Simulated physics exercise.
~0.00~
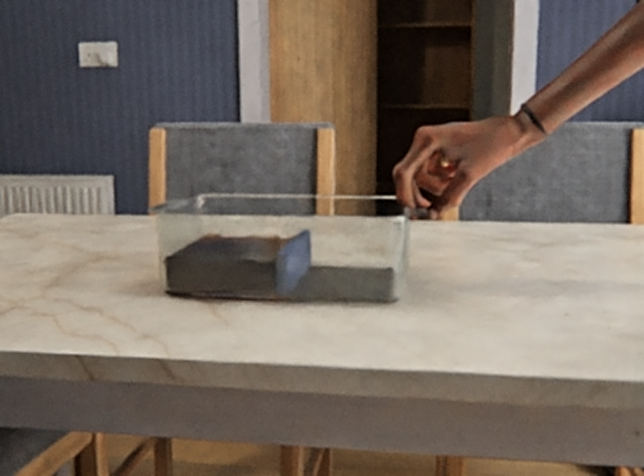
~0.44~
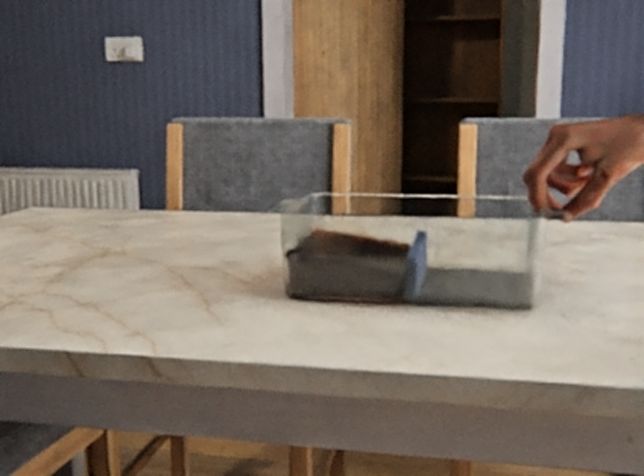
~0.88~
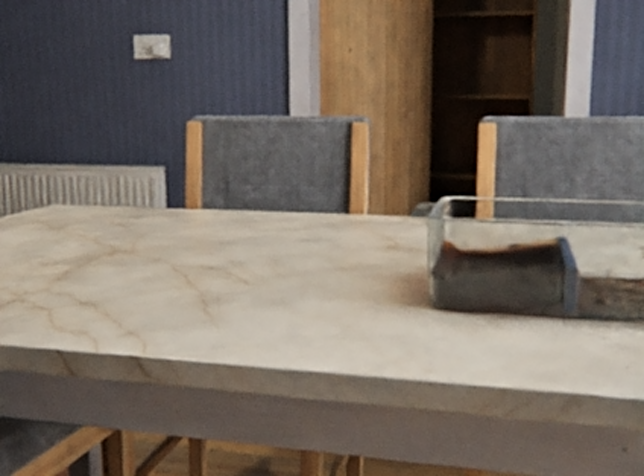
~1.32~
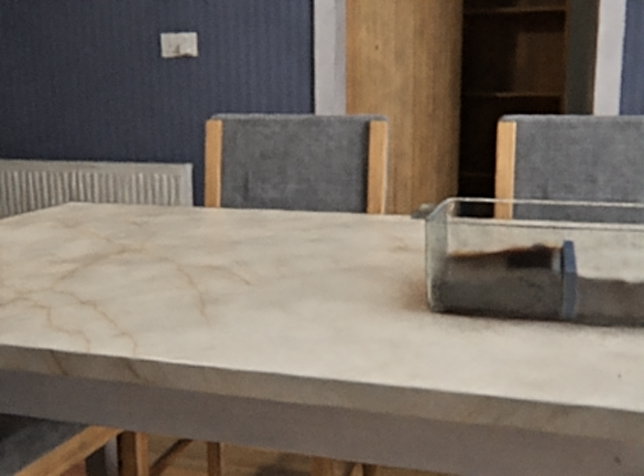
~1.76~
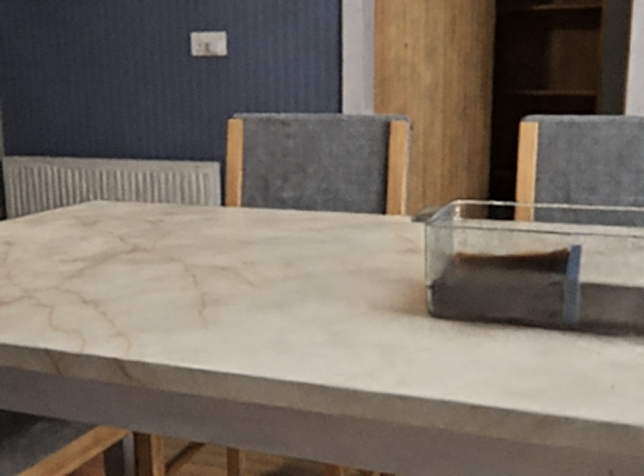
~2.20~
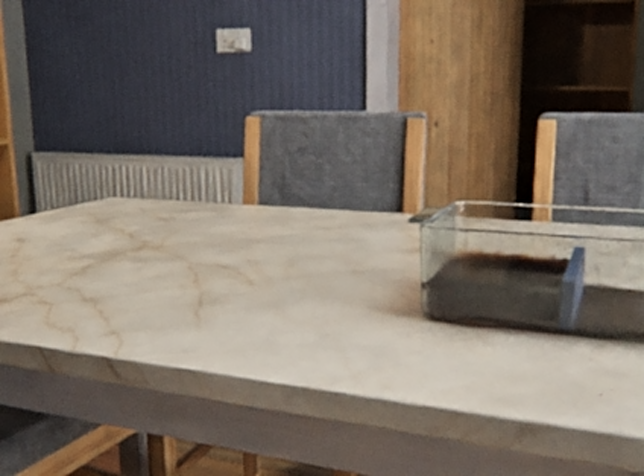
Glass food box with dark tea behind a blue divider being pulled right by a hand across a marble-patterned table, then resting.
